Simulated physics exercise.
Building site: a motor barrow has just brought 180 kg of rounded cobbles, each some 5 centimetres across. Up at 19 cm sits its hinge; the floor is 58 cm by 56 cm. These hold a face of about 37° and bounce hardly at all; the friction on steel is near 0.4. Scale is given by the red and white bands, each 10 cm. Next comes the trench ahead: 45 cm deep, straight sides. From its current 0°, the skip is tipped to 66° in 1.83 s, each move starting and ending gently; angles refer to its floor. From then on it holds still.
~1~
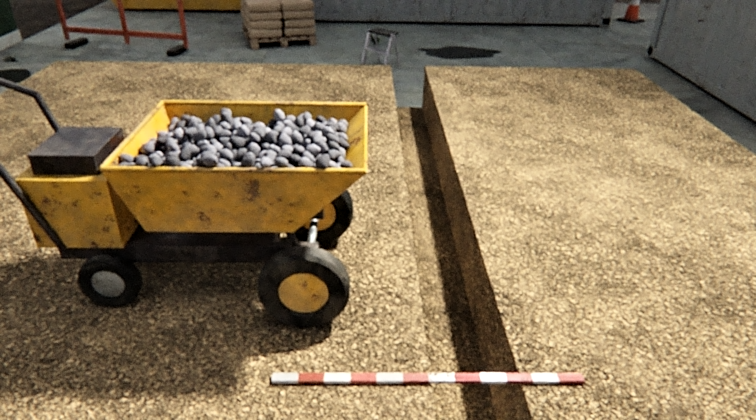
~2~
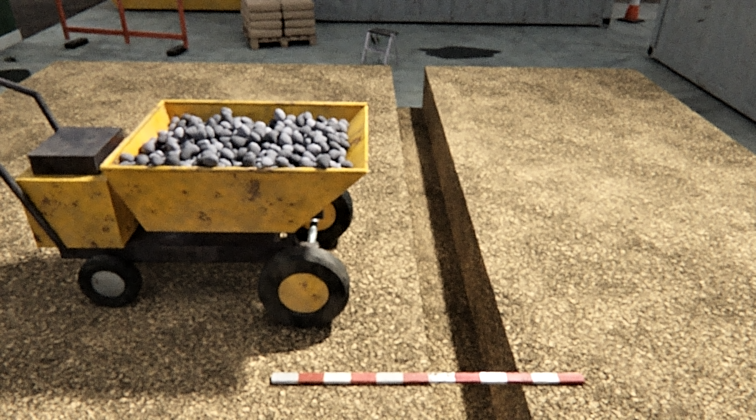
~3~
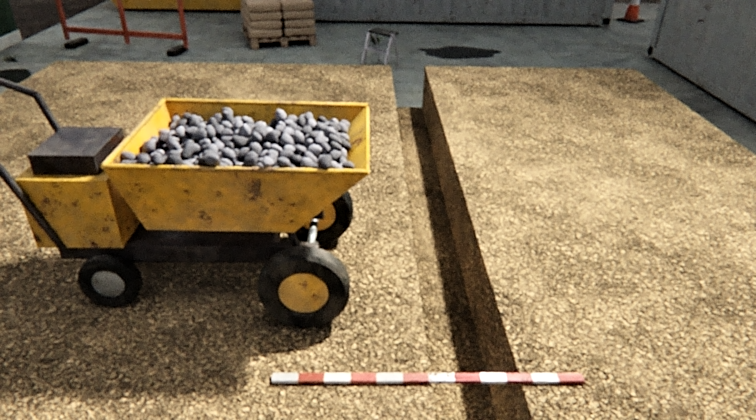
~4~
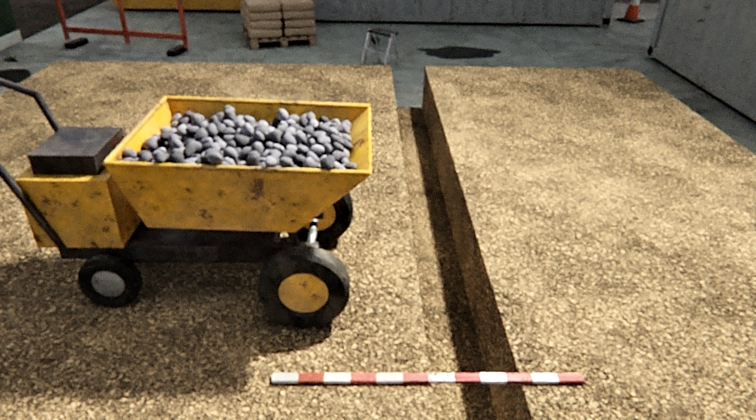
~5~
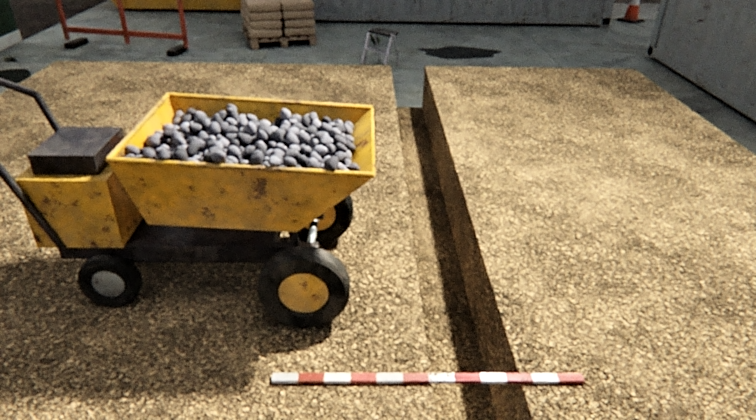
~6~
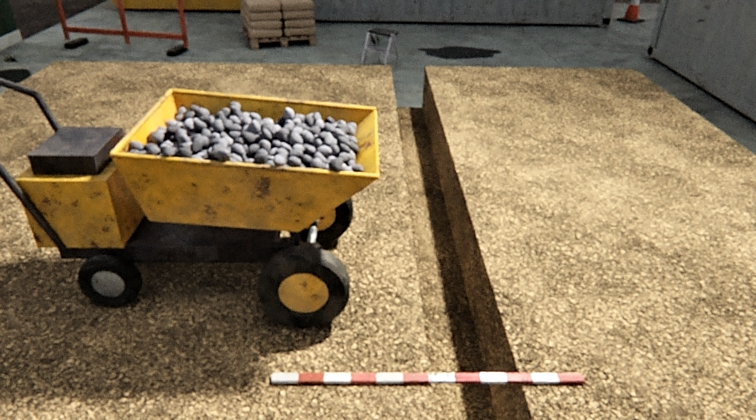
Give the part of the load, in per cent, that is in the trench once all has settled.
Close to 74 in a hundred.
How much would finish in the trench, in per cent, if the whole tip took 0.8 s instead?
My guess is near 60 percent.
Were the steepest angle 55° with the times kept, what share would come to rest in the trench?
In that case near 60 per cent.
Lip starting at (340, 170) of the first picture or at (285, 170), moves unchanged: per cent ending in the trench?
From the first spot near 95, from the second near 80 per cent.
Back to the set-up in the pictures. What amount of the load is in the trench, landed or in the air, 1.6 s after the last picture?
Something like 35 in a hundred.
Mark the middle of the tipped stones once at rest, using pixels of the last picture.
Roughly at pixel (464, 330).
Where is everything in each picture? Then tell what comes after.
Lip at (366, 172), floor tilted 0°, highest stones at (255, 131), in the first frame.
The skip is at 0°, its lip at (366, 172); the top of the load is at (243, 133), in the second frame.
The skip is at 1°, its lip at (368, 173); the top of the load is at (244, 132), in the third frame.
Lip at (371, 174), floor tilted 2°, highest stones at (232, 130), in the fourth frame.
Lip at (374, 175), floor tilted 3°, highest stones at (223, 126), in the fifth frame.
Lip at (378, 177), floor tilted 5°, highest stones at (223, 125), in the sixth frame.
Then, 1.1 s after the last picture the floor is at 56°, 99 % in the skip, 1 % in the trench; the foremost stones are at (459, 249).
Then, 1.6 s after the last picture the floor is at 66°, 48 % in the skip, 36 % in the trench, 16 % past the trench; the foremost stones are at (561, 259).
Then, 2.0 s after the last picture the floor is at 66°, 20 % in the skip, 54 % in the trench, 26 % past the trench; the foremost stones are at (632, 277).
Then, 3.9 s after the last picture the floor is at 66°, 0 % in the skip, 74 % in the trench, 26 % past the trench; the foremost stones are at (663, 282).
